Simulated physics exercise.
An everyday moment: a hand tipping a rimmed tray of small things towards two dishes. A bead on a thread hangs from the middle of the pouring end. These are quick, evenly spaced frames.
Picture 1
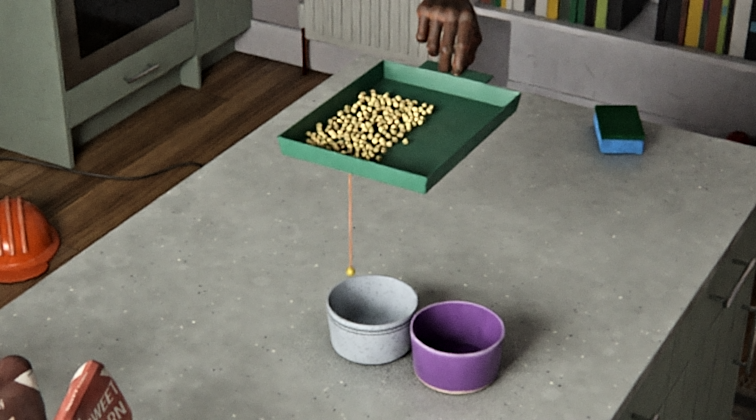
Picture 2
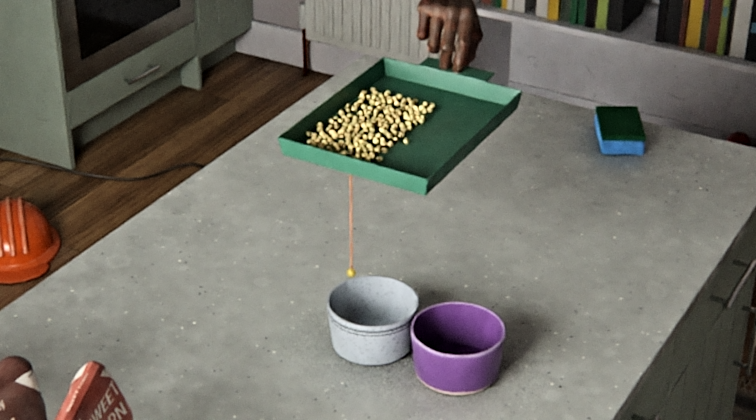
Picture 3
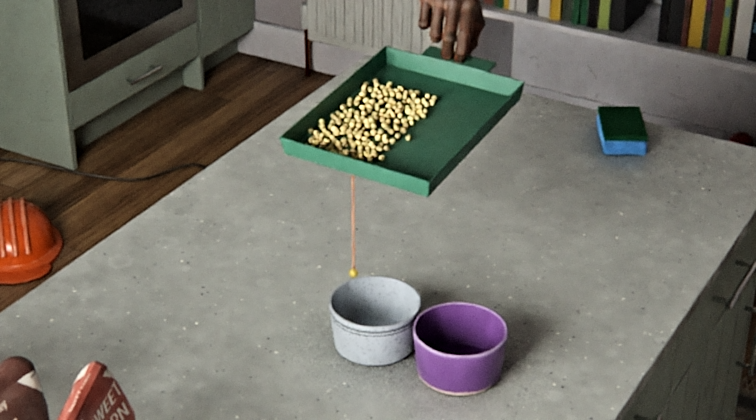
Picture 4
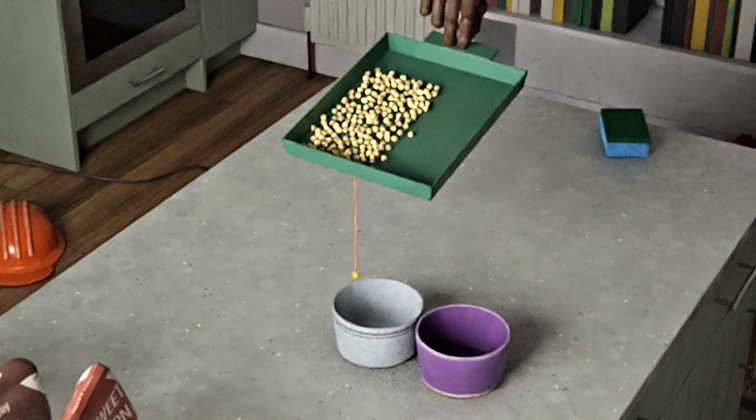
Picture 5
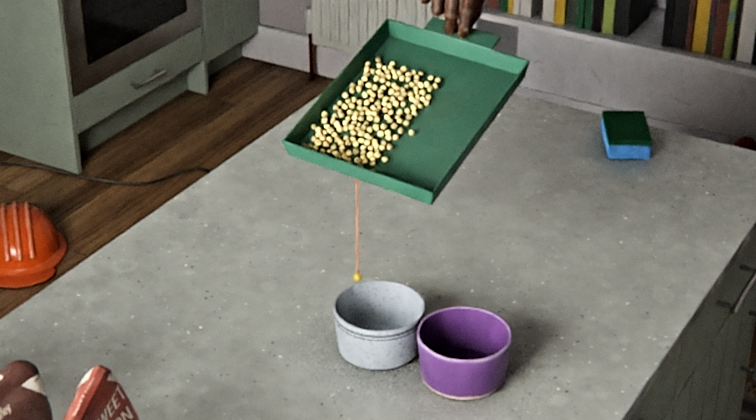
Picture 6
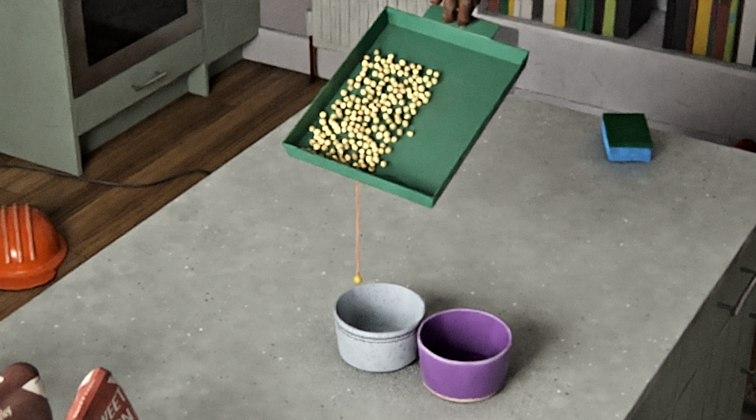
Above a grey kitchen counter, a hand steadily tilts a green tray of soya beans.
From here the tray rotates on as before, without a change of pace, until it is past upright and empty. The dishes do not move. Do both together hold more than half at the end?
They take the larger part between them.
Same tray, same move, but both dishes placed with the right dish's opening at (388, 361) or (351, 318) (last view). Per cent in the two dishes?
In turn 30 and 40 in a hundred.
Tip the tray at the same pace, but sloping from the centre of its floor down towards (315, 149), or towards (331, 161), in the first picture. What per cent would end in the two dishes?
The first gives 0 %, the second 0 %.
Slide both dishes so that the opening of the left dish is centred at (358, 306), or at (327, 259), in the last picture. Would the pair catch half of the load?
One: The larger part. Two: Not half.
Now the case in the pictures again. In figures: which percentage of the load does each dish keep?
The left dish has 50 per cent, the right dish has 20.
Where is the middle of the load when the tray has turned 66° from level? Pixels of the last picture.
Around (375, 168).
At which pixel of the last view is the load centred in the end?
Near (386, 352).
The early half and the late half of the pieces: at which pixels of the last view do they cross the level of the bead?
Early half (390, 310), late half (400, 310).
Shortly afterwards, tray tipped steeply; all but a few on the tray; only a few in the air.
Next, tray tipped past a quarter turn; the bulk on the tray; only a few in the right dish; a little in the left dish; only a few outside both; near a quarter in the air.
Some moments later, tray tipped past a quarter turn; near a quarter in the right dish; near half in the left dish; near a third outside both.
In the end, tray tipped past a quarter turn; near a quarter in the right dish; near half in the left dish; near a third outside both.
